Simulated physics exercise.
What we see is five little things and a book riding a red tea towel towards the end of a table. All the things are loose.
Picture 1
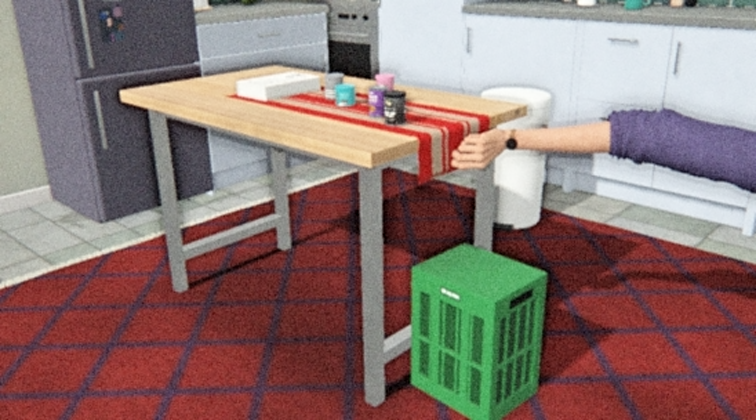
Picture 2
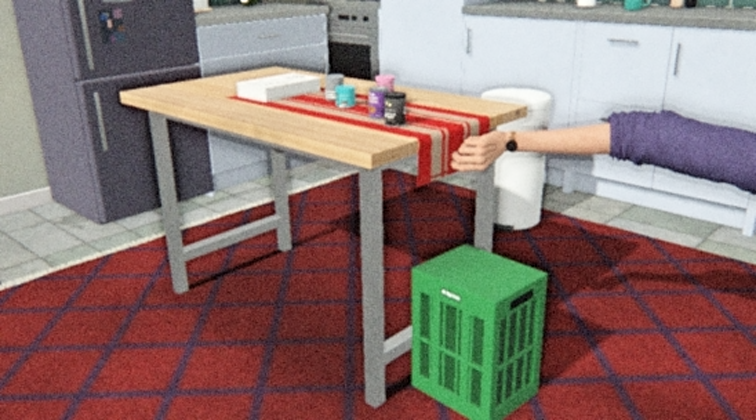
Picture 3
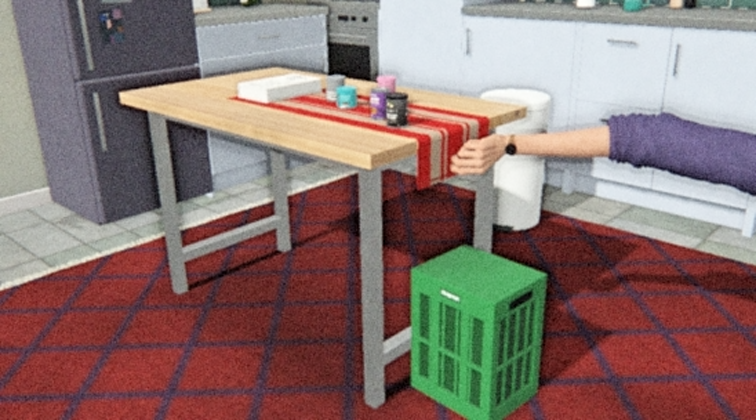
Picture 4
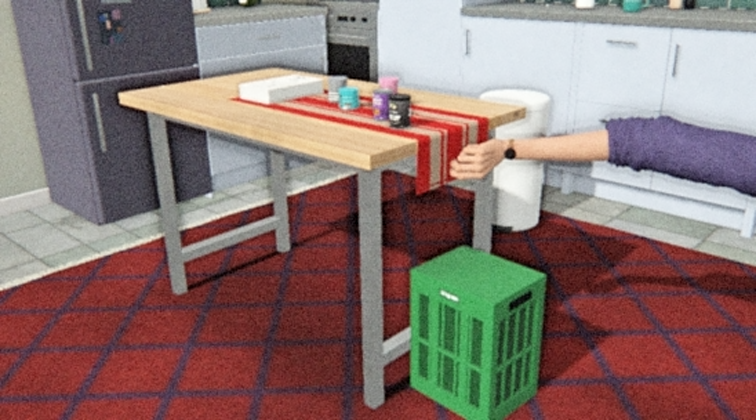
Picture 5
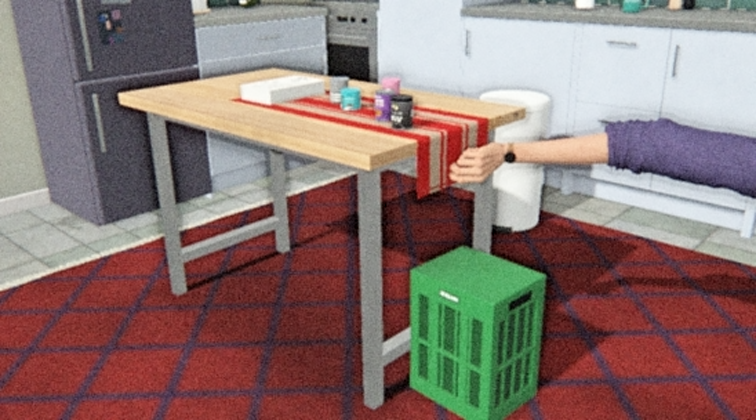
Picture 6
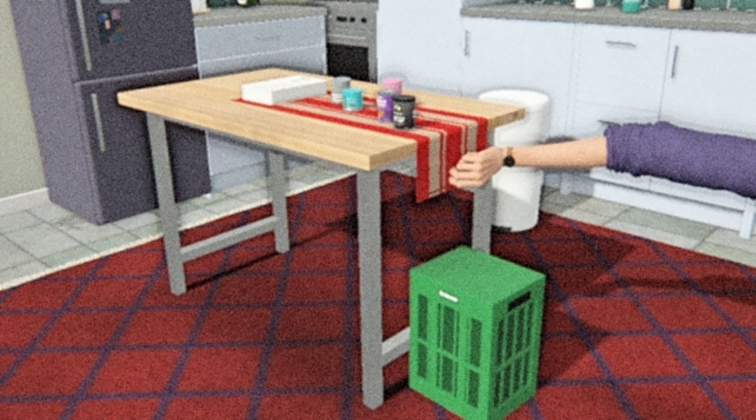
At first, a hand at the right grips the end of a red striped cloth on a wooden table, with small containers and a white box-like object on it, above a green crate. The hand draws the cloth slightly down over the edge, and the objects shift slightly right with it.
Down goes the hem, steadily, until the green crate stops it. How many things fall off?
Over the edge go two.
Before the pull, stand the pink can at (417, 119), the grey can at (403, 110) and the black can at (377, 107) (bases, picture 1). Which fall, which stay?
The pink can falls; the grey can falls; the black can remains up.
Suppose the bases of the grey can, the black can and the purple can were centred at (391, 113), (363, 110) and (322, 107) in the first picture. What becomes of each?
The grey can is carried off, the black can keeps its place on top, the purple can remains up.
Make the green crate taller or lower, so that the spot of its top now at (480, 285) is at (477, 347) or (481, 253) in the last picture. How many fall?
Over the edge go 4 and 1.
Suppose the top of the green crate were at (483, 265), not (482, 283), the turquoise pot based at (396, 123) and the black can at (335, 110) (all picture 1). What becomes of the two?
The turquoise pot falls; the black can does not fall.
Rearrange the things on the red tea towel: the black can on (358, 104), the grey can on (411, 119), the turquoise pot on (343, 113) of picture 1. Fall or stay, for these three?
The black can holds on; the grey can drops off; the turquoise pot holds on.
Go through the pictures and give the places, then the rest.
Hem (418, 185); black can (395, 92); purple can (379, 87); pink can (385, 76); turquoise pot (345, 86); grey can (334, 75); top of the crate (482, 283), in the first picture.
Hem (418, 186); black can (395, 93), in the second picture.
Hem (418, 190); purple can (380, 89), in the third picture.
Hem (417, 195); pink can (389, 79); top of the crate (481, 285), in the fourth picture.
Hem (418, 198); turquoise pot (351, 90), in the fifth picture.
Hem (418, 203); black can (404, 97); purple can (387, 91); pink can (393, 80); turquoise pot (352, 90); grey can (341, 79), in the sixth picture.
Early on, hem near (453, 215); all still up.
Midway, hem near (453, 238); black can gone.
Near the end, hem on the crate; black can and purple can gone.
Finally, hem on the crate; black can and purple can gone. The table loses two.
